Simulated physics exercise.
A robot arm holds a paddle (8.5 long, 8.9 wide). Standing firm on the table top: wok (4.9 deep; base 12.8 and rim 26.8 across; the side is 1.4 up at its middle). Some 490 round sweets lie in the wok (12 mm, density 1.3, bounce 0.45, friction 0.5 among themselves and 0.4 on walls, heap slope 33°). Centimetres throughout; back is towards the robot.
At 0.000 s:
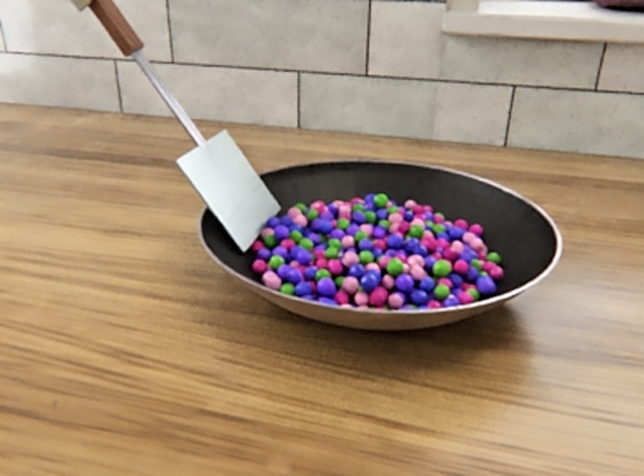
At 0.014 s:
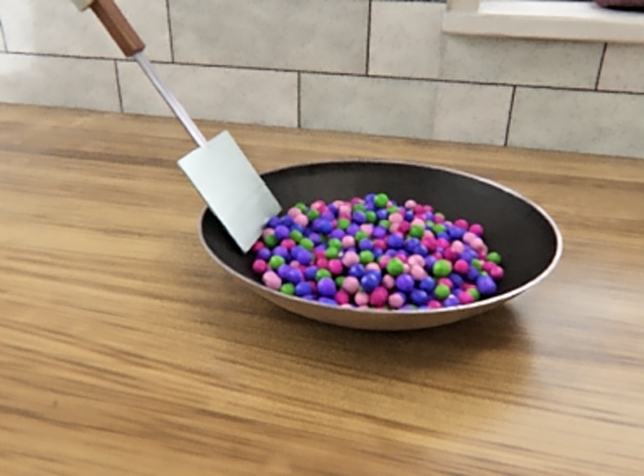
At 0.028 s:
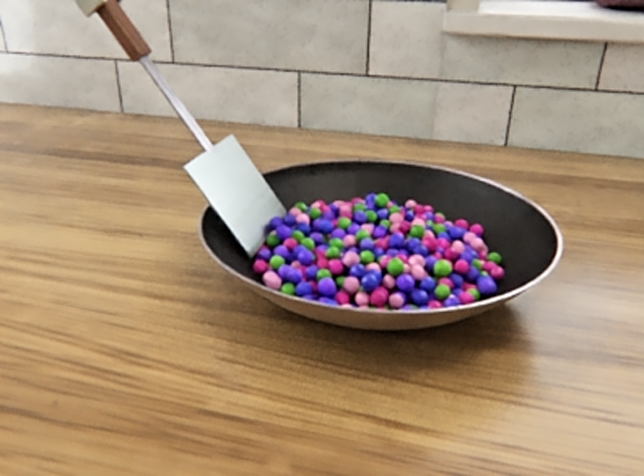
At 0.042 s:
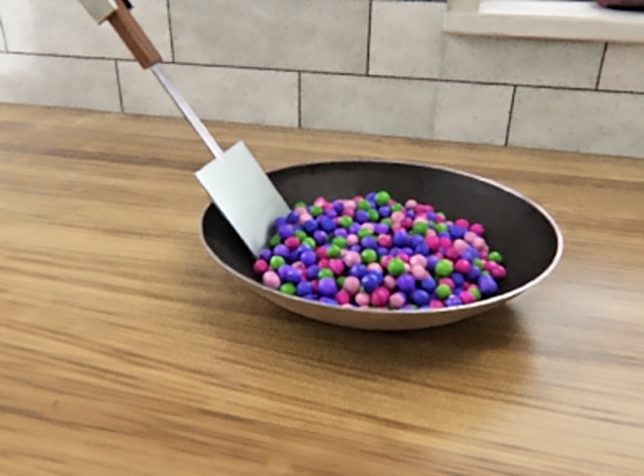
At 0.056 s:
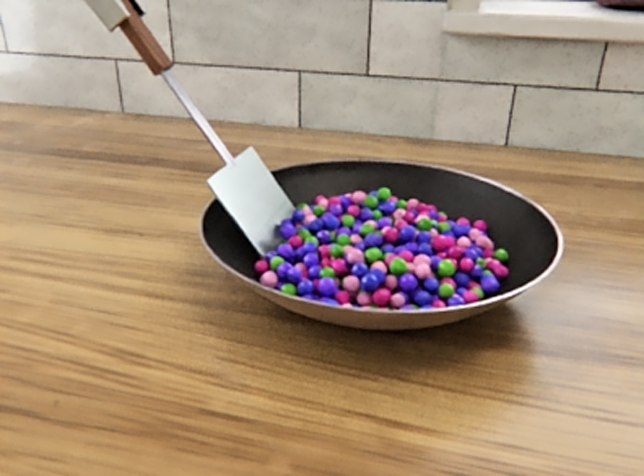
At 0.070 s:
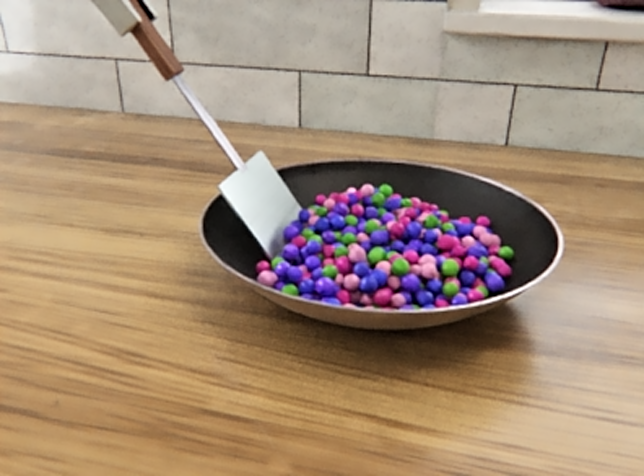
A robot arm slowly pushes a paddle rightward into colourful round sweets in a wok.
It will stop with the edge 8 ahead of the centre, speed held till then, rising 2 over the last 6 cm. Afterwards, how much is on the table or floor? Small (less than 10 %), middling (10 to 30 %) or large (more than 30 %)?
Share on the table or floor: Middling (10 to 30 %).
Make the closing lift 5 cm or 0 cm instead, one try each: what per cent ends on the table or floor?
About 15 and 20 per cent.
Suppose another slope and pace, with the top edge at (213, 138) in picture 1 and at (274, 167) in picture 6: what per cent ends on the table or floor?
Some 40 per cent.
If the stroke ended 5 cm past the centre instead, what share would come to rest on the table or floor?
It would be near 0 per cent.
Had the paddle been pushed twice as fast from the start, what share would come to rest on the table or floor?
Then about 45 per cent.
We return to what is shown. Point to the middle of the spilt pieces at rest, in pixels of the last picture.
At about (626, 300).
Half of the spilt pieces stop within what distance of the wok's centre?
Roughly 20 cm.
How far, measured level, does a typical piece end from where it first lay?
About 6 cm.
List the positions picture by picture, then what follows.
The first frame shows the paddle top edge at (202, 144), sloping 54°; upper third of the load around (370, 240), from x 260 to 495, top at y 200; 491 in the wok.
The second frame shows the paddle top edge at (203, 145), sloping 54°; upper third of the load around (370, 240), from x 260 to 495, top at y 200.
The third frame shows the paddle top edge at (209, 149), sloping 54°; upper third of the load around (371, 240), from x 260 to 495, top at y 200.
The fourth frame shows the paddle top edge at (219, 156), sloping 54°; upper third of the load around (371, 241), from x 260 to 500, top at y 200.
The fifth frame shows the paddle top edge at (230, 163), sloping 54°; upper third of the load around (376, 237), from x 260 to 500, top at y 195.
The sixth frame shows the paddle top edge at (241, 167), sloping 54°; upper third of the load around (381, 237), from x 265 to 505, top at y 190; 491 in the wok.
After 0.15 s, sloping 54°, highest piece 5 above the table; 491 in the wok.
After 0.23 s, sloping 54°, highest piece 6 above the table; 491 in the wok.
After 0.48 s, sloping 54°, highest piece 6 above the table; 395 in the wok, 86 on the table or floor, 10 on the blade or in flight.
After 1.53 s, sloping 54°, highest piece 6 above the table; 394 in the wok, 97 on the table or floor.
In the end, 394 in the wok, 97 on the table or floor. That is 20 % on the table or floor.
